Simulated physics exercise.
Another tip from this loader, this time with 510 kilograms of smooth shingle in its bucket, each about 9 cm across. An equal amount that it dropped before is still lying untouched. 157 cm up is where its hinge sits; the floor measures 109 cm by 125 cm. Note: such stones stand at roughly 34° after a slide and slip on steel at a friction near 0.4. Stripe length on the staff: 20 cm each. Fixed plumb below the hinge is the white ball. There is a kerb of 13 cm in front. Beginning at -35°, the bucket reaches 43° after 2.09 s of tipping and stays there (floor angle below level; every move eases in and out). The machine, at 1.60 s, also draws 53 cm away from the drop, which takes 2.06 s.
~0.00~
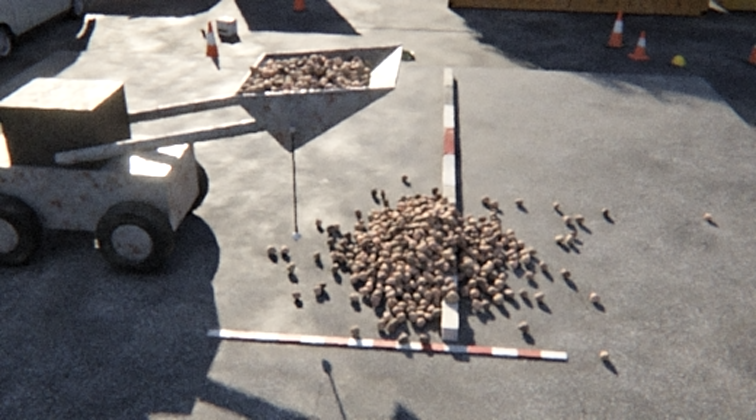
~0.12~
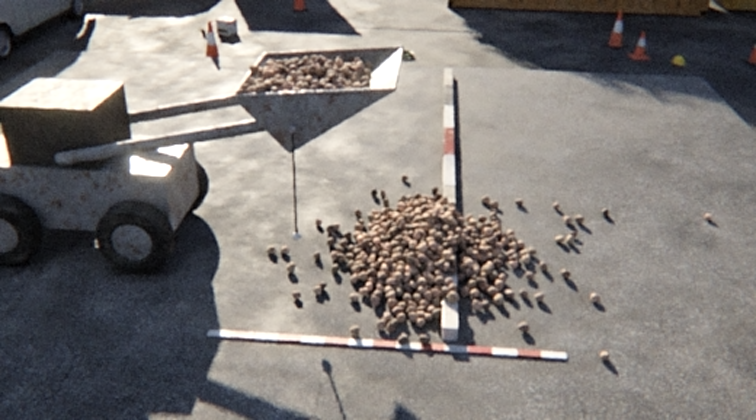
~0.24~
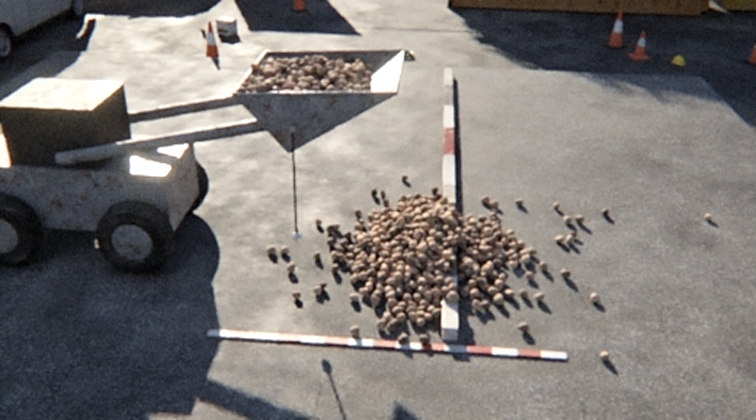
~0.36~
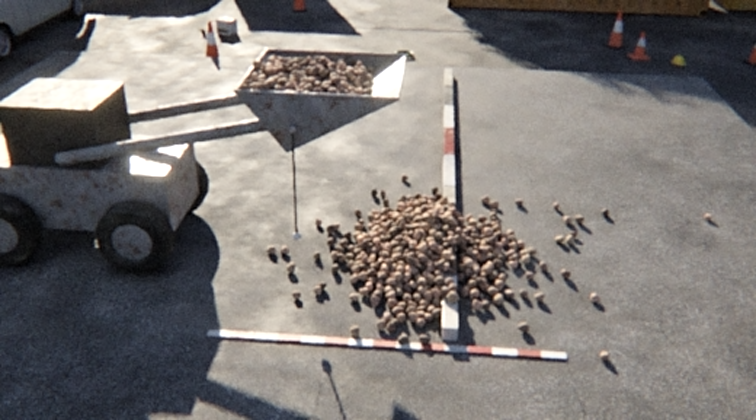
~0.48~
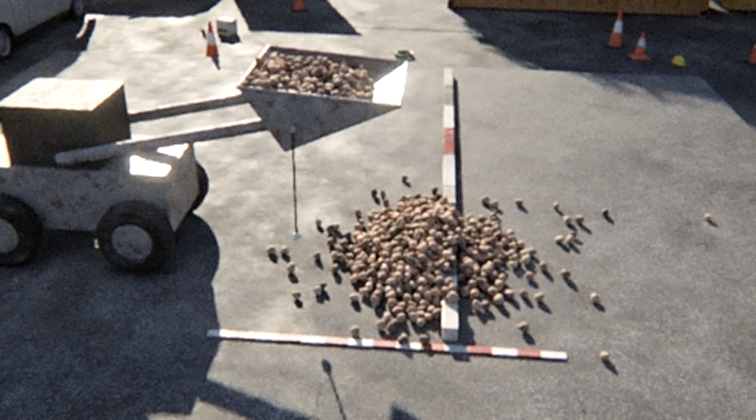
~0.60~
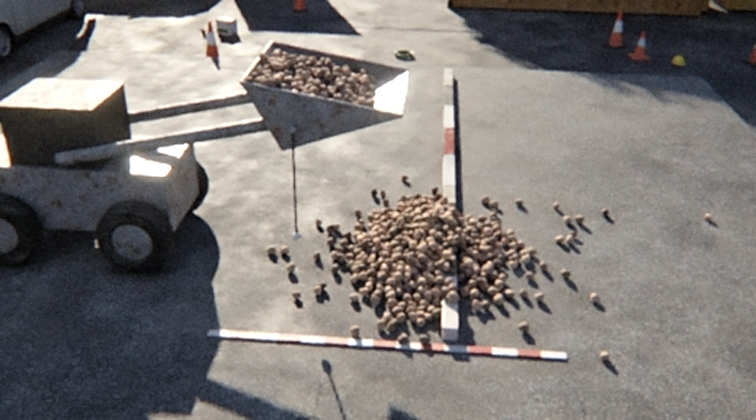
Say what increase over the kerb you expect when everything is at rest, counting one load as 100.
Some 17 per cent is added.
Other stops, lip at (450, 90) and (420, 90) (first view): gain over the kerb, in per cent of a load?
About 75 per cent for the first, 40 per cent for the second.
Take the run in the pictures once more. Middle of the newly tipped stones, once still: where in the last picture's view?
I'd point to about (404, 240).
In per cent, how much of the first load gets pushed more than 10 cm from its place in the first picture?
I'd put it at about 30 per cent.
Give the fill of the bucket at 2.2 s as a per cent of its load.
Close to 10 per cent of the load.
After 1.6 s the floor is at 31°; in per cent of one load, 92 in the bucket, 89 on this side of the kerb, 18 over the kerb; the foremost stones are at (601, 245).
After 2.2 s the floor is at 43°; in per cent of one load, 10 in the bucket, 166 on this side of the kerb, 24 over the kerb; the foremost stones are at (601, 245).
After 4.1 s the floor is at 43°; in per cent of one load, 0 in the bucket, 164 on this side of the kerb, 36 over the kerb; the foremost stones are at (602, 247).
After 6.9 s the floor is at 43°; in per cent of one load, 0 in the bucket, 164 on this side of the kerb, 36 over the kerb; the foremost stones are at (602, 247). Net gain over the kerb, 17.
